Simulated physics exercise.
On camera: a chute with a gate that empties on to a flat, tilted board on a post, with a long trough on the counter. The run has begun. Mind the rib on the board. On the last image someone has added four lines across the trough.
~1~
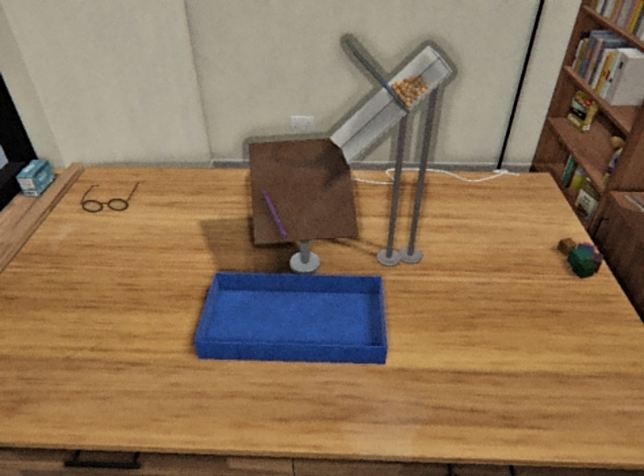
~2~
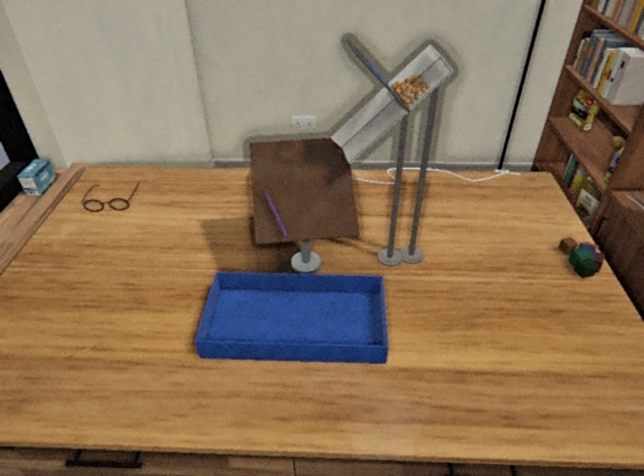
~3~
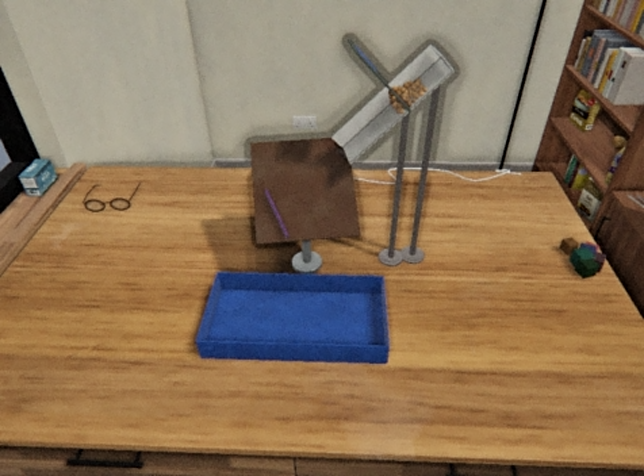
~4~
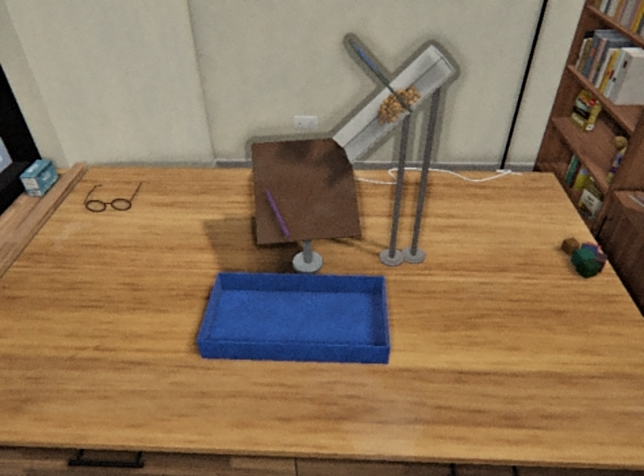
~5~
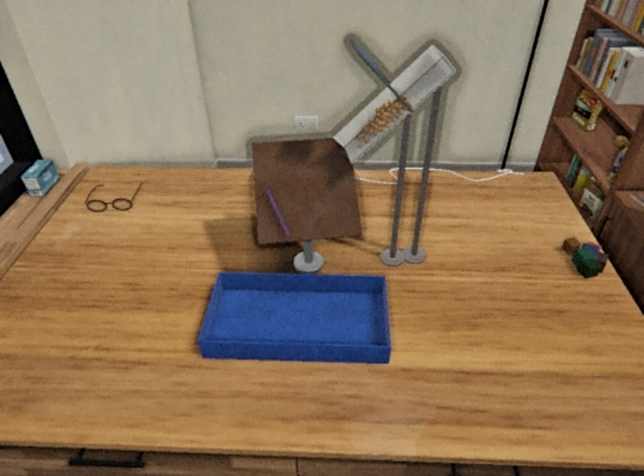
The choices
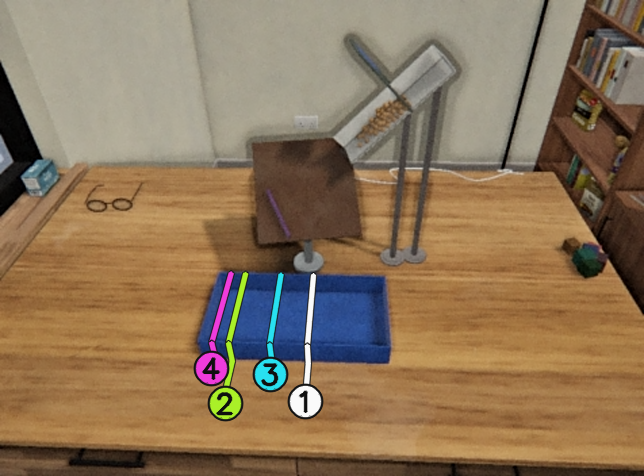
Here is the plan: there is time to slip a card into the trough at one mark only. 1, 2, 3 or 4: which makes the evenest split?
Take 1.
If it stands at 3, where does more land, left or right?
Right.
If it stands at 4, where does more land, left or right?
More lands on the right.
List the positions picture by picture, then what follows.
The first picture shows load behind the gate (409, 88), round wooden beads; lip of the chute (345, 157), sloping fairly steeply.
The second picture shows middle of the board (303, 188), tilted fairly steeply; middle of its low edge (308, 239); of its high edge (299, 140).
The third picture shows front corners of the trough (197, 341) and (389, 347), empty; front of the load (398, 111).
The fourth picture shows middle of the load (398, 105); its front (381, 123), roughly a third of the way to the lip; rib from (267, 190) to (288, 235).
The fifth picture shows middle of the load (384, 115); its front (360, 145), the larger part of the way to the lip.
On the marked copy, line 1 crosses the front rim at (307, 344); line 2 crosses the front rim at (228, 342); line 3 crosses the front rim at (269, 343); line 4 crosses the front rim at (211, 341).
For line 1, of what is caught, roughly half on the left of the divider, roughly half on the right.
For line 2, of what is caught, just a few on the left of the divider, almost all on the right.
For line 3, of what is caught, about a tenth on the left of the divider, almost all on the right.
For line 4, of what is caught, just a few on the left of the divider, almost all on the right.
